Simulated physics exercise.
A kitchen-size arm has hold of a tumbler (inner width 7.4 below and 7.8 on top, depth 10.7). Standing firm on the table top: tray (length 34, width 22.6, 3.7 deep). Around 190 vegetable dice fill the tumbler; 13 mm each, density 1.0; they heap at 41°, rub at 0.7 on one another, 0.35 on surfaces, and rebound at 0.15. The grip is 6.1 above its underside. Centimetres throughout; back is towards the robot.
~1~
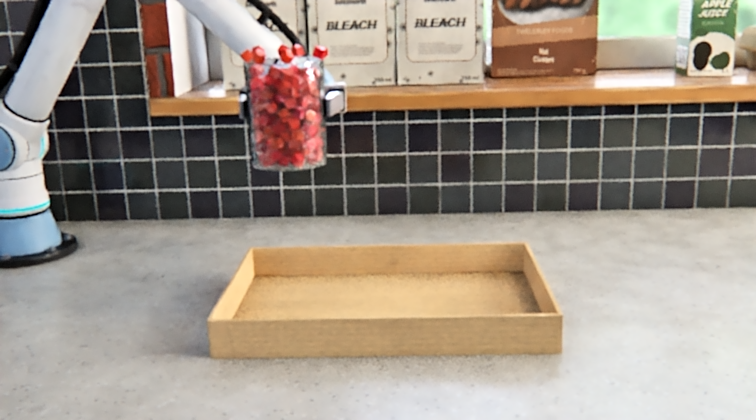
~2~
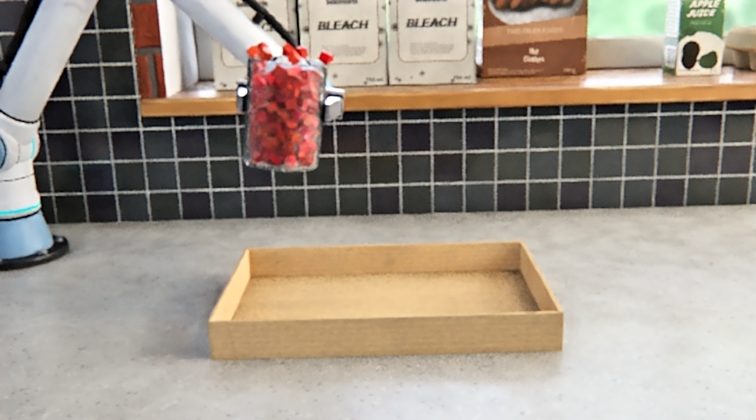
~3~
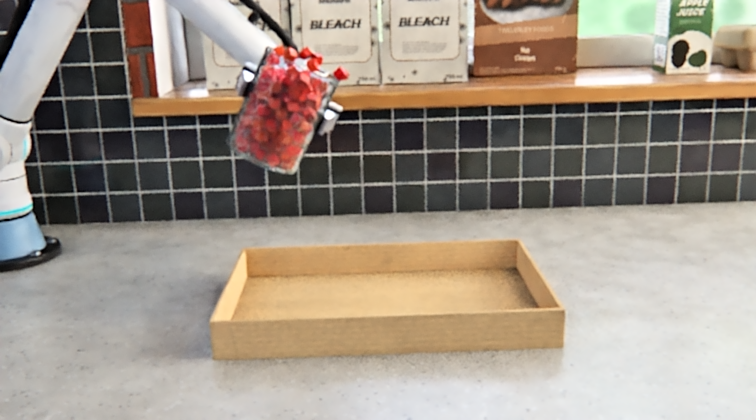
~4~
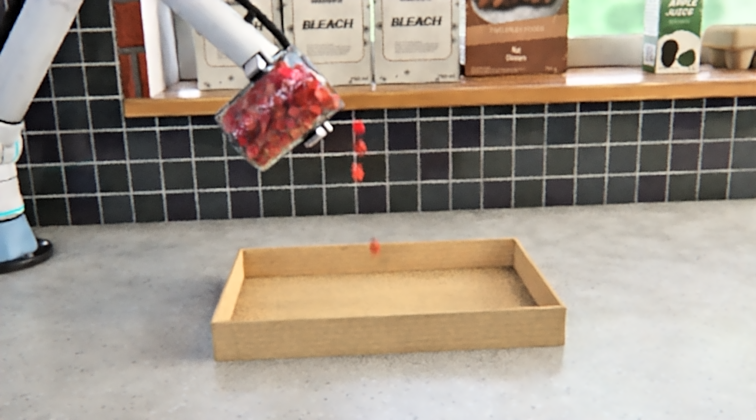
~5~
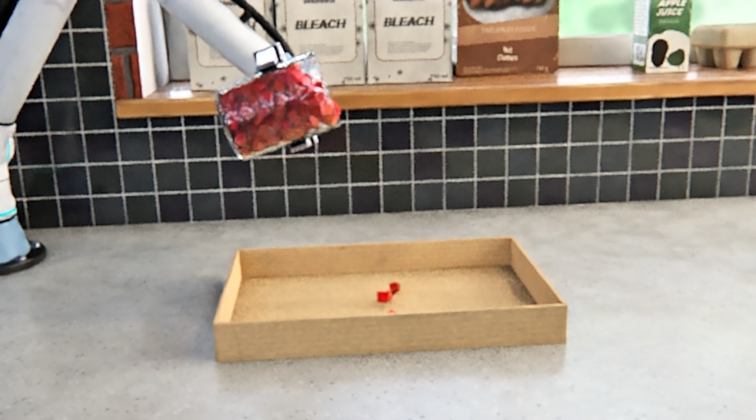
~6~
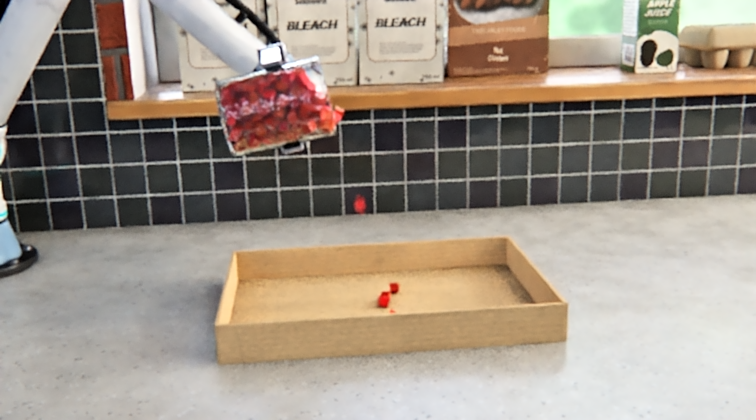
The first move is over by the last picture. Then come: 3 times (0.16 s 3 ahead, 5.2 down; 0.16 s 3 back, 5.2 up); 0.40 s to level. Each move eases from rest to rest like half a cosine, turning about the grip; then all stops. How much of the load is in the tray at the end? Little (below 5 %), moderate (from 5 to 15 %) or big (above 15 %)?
A moderate share, from 5 to 15 %, ends in the tray.
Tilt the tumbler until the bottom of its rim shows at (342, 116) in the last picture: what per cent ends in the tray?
About 5 per cent.
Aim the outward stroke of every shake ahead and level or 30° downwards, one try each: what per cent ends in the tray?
About 65 and 25 per cent.
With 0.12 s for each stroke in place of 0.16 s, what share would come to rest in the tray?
In that case some 20 per cent.
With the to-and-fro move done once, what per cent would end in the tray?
Then about 5 per cent.
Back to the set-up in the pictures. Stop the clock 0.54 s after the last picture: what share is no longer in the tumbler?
About 5 per cent by then.
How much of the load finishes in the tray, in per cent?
Roughly 8 per cent.
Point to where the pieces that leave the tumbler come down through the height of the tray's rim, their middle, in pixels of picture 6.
Around (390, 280).
Then, 0.54 s after the last picture, tilted 79° forward, highest piece 23 above the table; 174 in the tumbler, 11 in the tray, 1 in flight or on a rim.
Then, 1.09 s after the last picture, tilted 61° forward, highest piece 26 above the table; 172 in the tumbler, 13 in the tray, 1 in flight or on a rim.
Then, 1.56 s after the last picture, level, highest piece 28 above the table; 172 in the tumbler, 14 in the tray.
Then, 2.61 s after the last picture, level, highest piece 28 above the table; 172 in the tumbler, 14 in the tray.
Final count, 172 in the tumbler, 14 in the tray. That is 8 % in the tray.
